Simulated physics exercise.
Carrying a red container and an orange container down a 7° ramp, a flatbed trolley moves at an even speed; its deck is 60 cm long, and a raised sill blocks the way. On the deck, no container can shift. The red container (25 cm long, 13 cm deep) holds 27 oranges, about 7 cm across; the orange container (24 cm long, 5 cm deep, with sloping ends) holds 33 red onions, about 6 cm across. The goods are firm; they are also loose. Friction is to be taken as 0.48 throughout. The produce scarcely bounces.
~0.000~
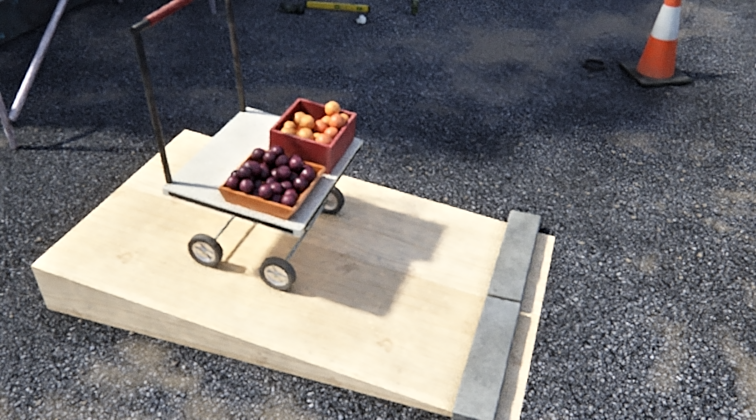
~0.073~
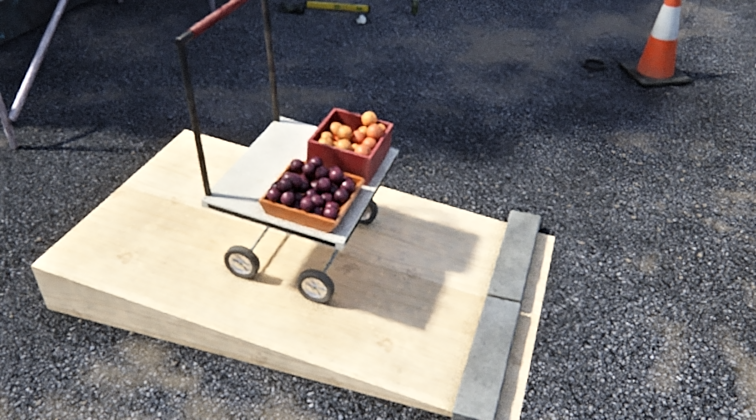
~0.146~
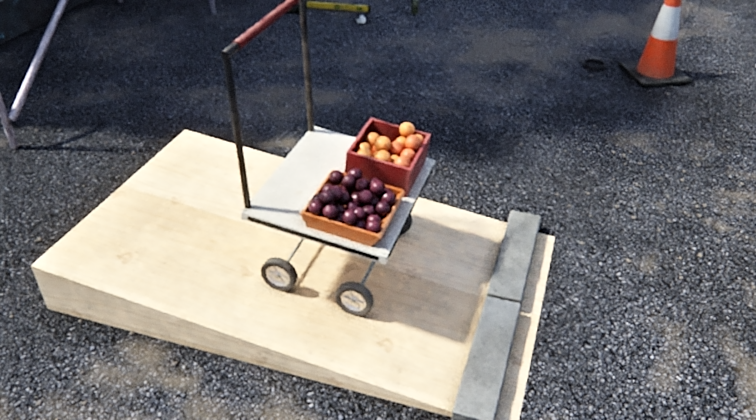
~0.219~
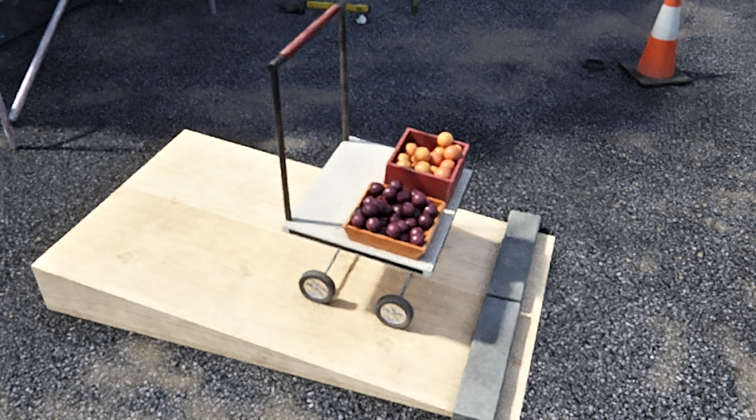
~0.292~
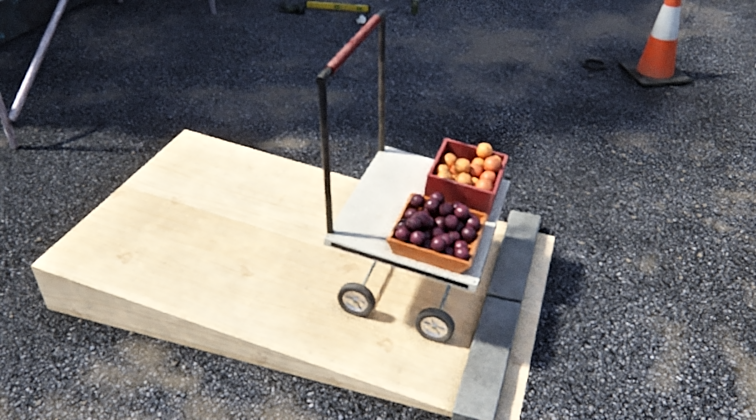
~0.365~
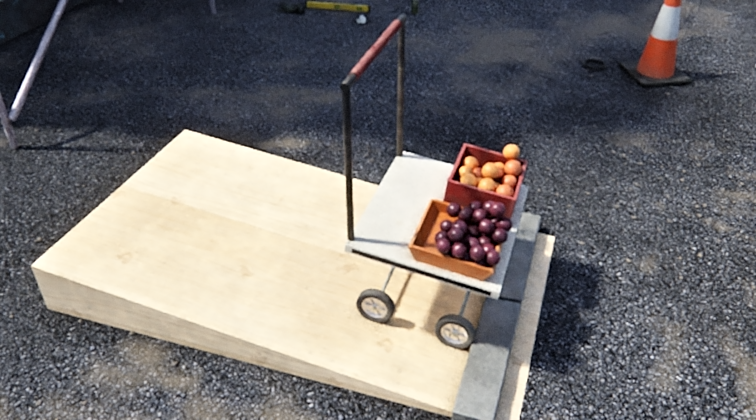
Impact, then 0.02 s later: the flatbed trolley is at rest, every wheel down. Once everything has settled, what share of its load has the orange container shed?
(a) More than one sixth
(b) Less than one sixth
(a) More than one sixth.
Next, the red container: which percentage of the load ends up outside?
Red container: 5%.
After 0.42 s, 0 of 27 out of the red container and 6 of 33 out of the orange container.
After 0.54 s, 1 of 27 out of the red container and 14 of 33 out of the orange container.
After 0.77 s, 2 of 27 out of the red container and 17 of 33 out of the orange container.
Outcome (at 1.27 s), 2 of 27 out of the red container and 18 of 33 out of the orange container. Asked share, 18 of 33, 55 per cent.
